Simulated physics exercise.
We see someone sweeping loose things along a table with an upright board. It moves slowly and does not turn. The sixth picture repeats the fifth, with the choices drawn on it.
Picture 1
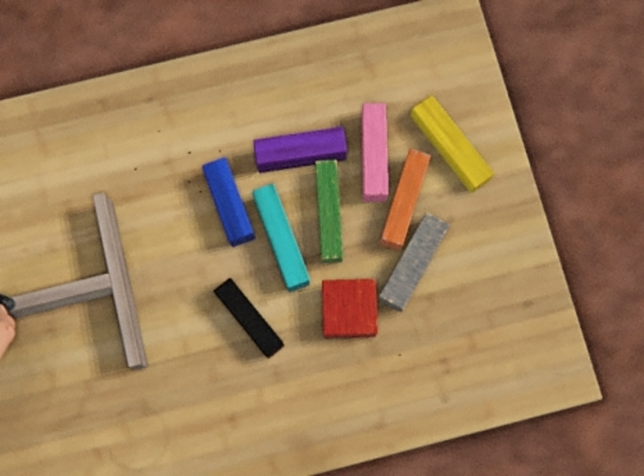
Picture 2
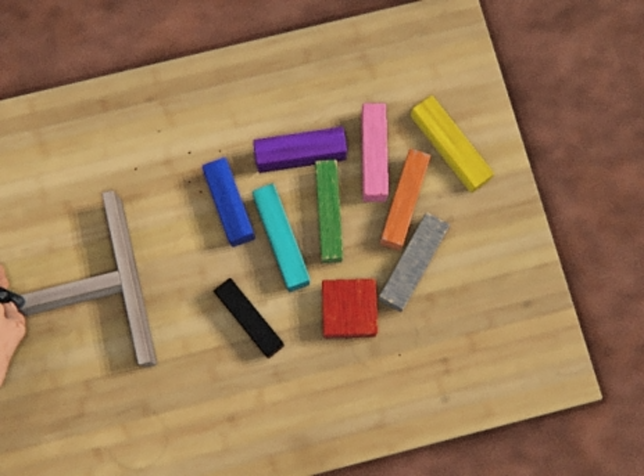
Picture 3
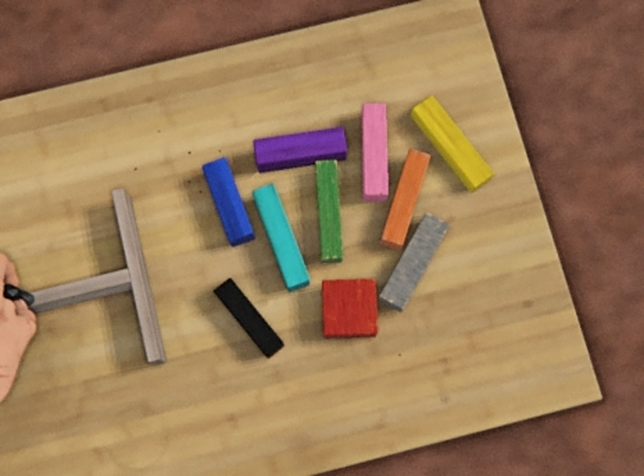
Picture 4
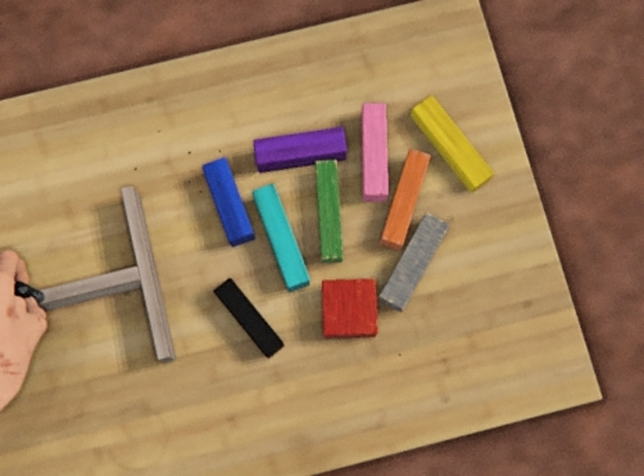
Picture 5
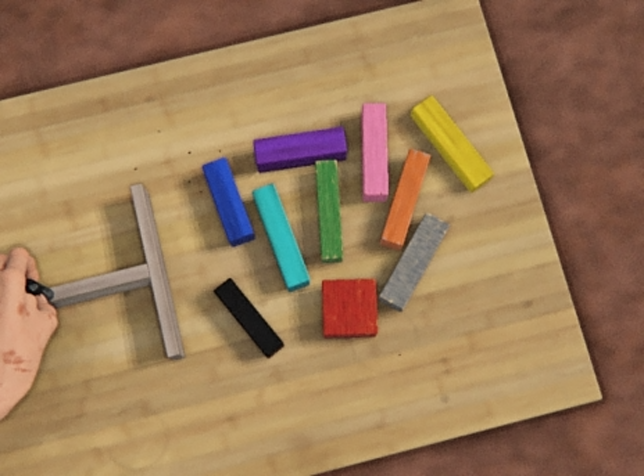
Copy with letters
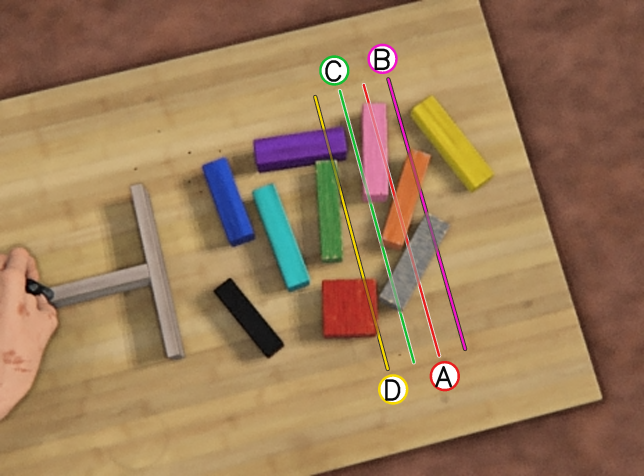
The video shows a hand sliding a T-shaped wooden board slowly rightward across a tabletop, without turning, toward a scattered group of coloured bars and a red block, which all stay still as the gap narrows.
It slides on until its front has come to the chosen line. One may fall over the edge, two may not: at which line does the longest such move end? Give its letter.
It can go as far as B.
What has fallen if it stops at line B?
It is the yellow stick.
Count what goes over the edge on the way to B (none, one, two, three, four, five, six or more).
By then, one.
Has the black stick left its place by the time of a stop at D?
Yes.
On the marked copy, A at (400, 216); B at (426, 210); C at (376, 222); D at (350, 229).
Following B. Soon after the start, board (252, 244); purple stick (309, 147); black stick (287, 311).
Later, board (350, 220); yellow stick (474, 136); grey bar (469, 261).
In the end, board (424, 201); yellow stick over the edge; grey bar (541, 255); one fallen.
As for the rest, A is within the limit but short; C is within the limit but short; D is within the limit but short.
